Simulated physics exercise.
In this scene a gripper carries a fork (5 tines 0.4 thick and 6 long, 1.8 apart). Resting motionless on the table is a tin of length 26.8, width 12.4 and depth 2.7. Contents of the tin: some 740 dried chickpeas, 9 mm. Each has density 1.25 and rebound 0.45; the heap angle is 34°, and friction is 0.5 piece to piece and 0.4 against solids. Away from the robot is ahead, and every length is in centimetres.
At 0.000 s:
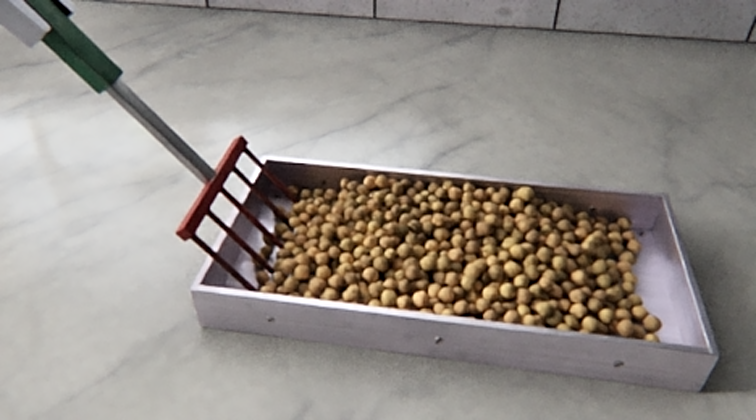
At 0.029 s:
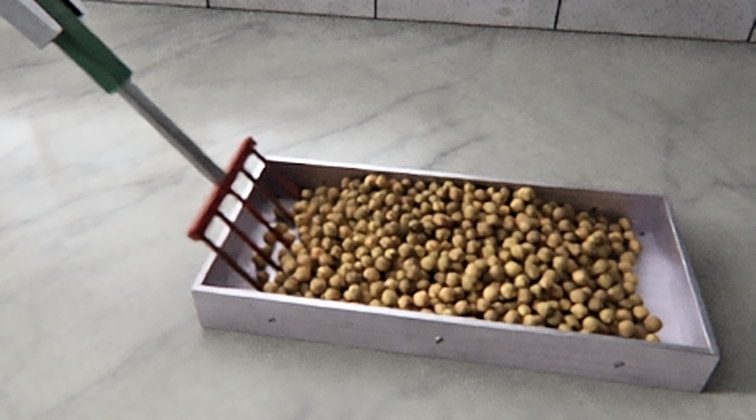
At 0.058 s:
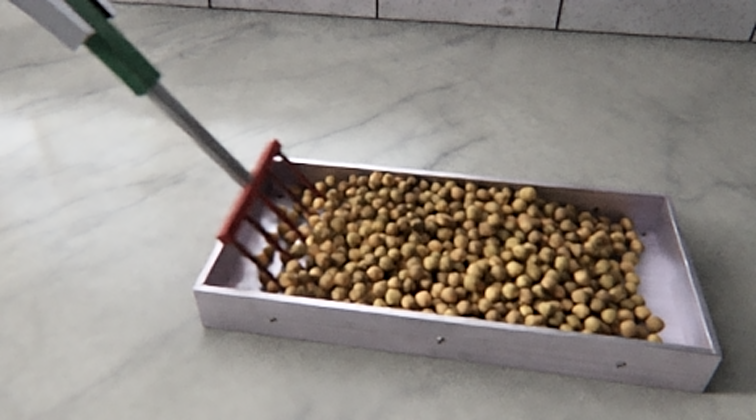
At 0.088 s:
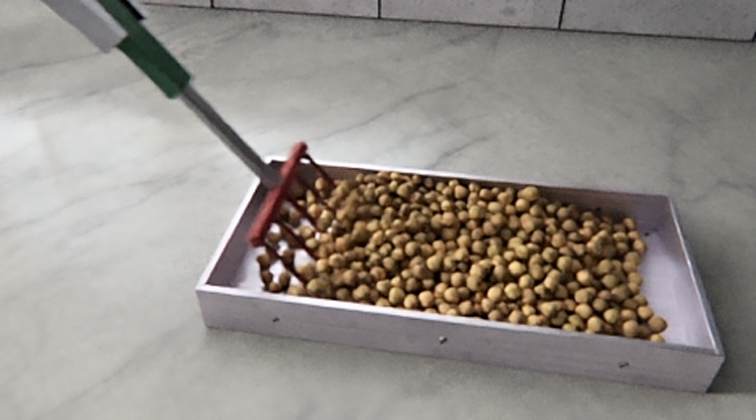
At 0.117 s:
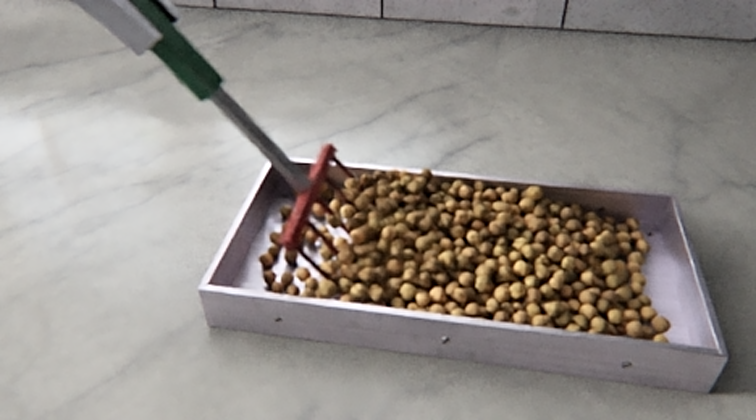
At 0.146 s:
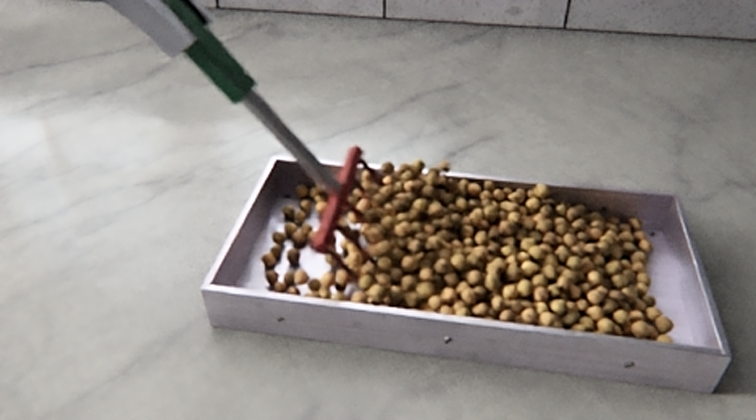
On a grey marbled surface, a red fork on a green and white arm moved rightward through a shallow tray of chickpeas, pushing some into a higher heap and leaving a few scattered behind.
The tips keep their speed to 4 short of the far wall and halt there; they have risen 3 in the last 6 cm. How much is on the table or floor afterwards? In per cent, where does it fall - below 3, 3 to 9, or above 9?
It falls above 9 per cent.
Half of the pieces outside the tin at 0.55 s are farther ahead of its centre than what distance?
That works out to about 16 cm.
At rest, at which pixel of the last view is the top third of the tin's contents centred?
Centre of top third: Approx. (636, 256).
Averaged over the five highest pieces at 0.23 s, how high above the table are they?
Roughly 5 centimetres.
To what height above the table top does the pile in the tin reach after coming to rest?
4.5 cm, roughly.
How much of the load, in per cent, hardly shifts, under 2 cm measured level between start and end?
Roughly 15 percent.
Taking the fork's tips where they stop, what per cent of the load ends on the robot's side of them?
I'd say close to 60 per cent of it.
After 0.23 s, sloping 52°, highest piece 5 above the table; 739 in the tin, 1 on the table or floor, 2 in flight or on the tool.
After 0.31 s, sloping 52°, highest piece 6 above the table; 731 in the tin, 6 on the table or floor, 5 in flight or on the tool.
After 0.55 s, sloping 52°, highest piece 4 above the table; 646 in the tin, 95 on the table or floor, 1 in flight or on the tool.
After 1.25 s, sloping 52°, highest piece 4 above the table; 645 in the tin, 96 on the table or floor, 1 in flight or on the tool.
In the end, 645 in the tin, 96 on the table or floor, 1 in flight or on the tool. That is 13 % on the table or floor.
